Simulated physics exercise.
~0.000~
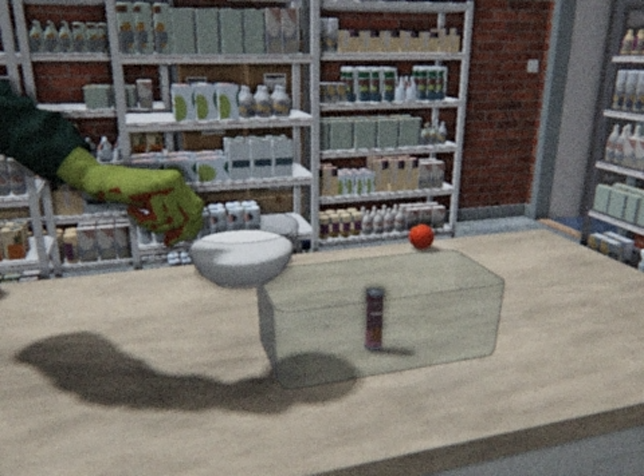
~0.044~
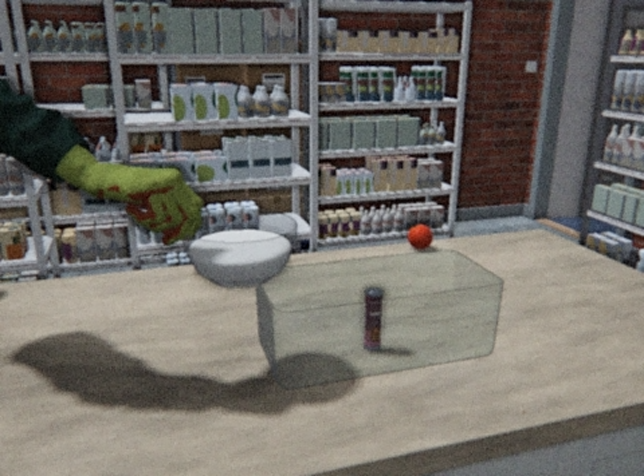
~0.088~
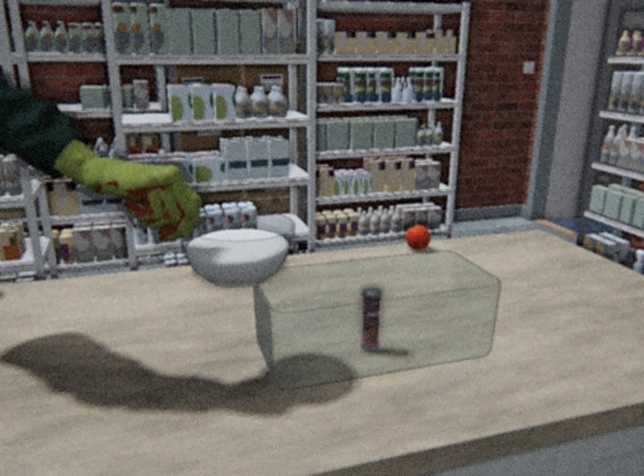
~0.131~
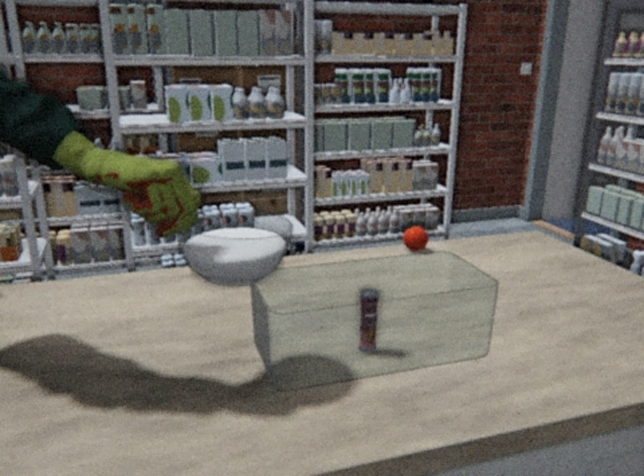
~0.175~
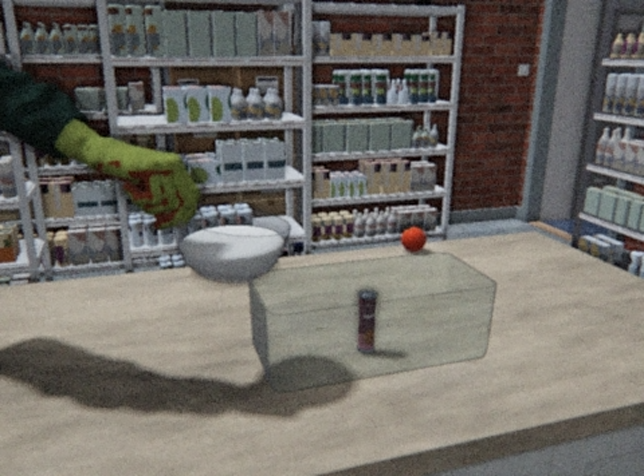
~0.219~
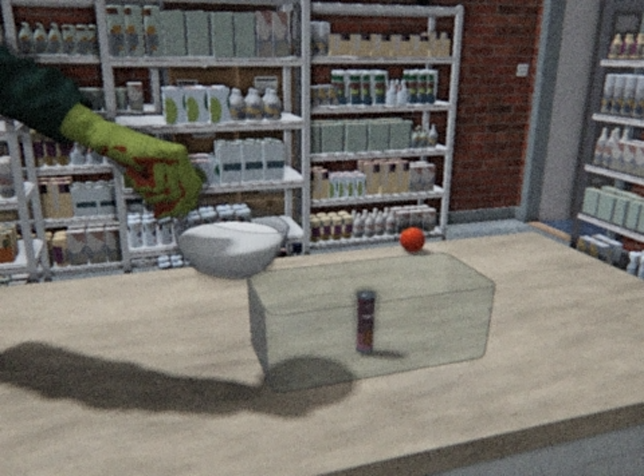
The clip shows a round bowl of milk slowly tilting rightward beside a clear oblong basin with a small closed tin inside, while a green hand stays near the bowl and a red ball rests on the counter behind.
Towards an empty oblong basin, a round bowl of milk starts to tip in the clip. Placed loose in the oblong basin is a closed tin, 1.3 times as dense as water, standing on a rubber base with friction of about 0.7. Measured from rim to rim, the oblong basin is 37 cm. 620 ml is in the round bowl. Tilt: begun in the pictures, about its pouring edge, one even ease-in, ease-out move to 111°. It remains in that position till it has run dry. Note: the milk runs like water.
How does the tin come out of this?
It ends up knocked down.
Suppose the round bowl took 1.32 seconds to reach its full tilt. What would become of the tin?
Result: Tin tipped over.
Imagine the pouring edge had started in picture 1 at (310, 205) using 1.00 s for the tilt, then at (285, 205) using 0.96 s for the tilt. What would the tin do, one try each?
The tin stays vertical the first time and overturns the second time.
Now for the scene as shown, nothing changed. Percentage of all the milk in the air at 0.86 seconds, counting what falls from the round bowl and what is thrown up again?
Around 14 percent of the liquid.
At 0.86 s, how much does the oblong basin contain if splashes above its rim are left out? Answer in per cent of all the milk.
84 per cent or thereabouts.
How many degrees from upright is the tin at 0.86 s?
I'd put it at close to 20 degrees off upright.
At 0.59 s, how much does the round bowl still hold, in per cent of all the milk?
Still held: Roughly 58 % of the total.
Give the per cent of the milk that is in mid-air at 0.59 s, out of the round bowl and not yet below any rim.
It comes to roughly 38 per cent.
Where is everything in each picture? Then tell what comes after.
In the first picture, tilt 0°; pouring edge (296, 222); surface from (189, 249) to (291, 240); the oblong basin's rim runs from (265, 291) to (480, 266); the tin's top is at (375, 294).
In the second picture, tilt 1°; pouring edge (295, 222); surface from (188, 249) to (289, 240).
In the third picture, tilt 2°; pouring edge (293, 222); surface from (186, 248) to (287, 239).
In the fourth picture, tilt 5°; pouring edge (290, 223); surface from (182, 247) to (284, 237).
In the fifth picture, tilt 9°; pouring edge (288, 224); surface from (179, 244) to (282, 235).
In the sixth picture, tilt 14°; pouring edge (287, 225); surface from (178, 239) to (281, 232).
After 0.59 s the tilt is 75° and 59 per cent is still to pour; the tin stands where it began.
After 0.86 s the tilt is 108° and 1 per cent is still to pour; the tin leans 22°.
After 1.15 s the tilt is 111° and 0 per cent is still to pour; the tin lies on its side.
After 1.46 s the tilt is 111° and 0 per cent is still to pour; the tin lies on its side.
In the end the tin lies on its side.
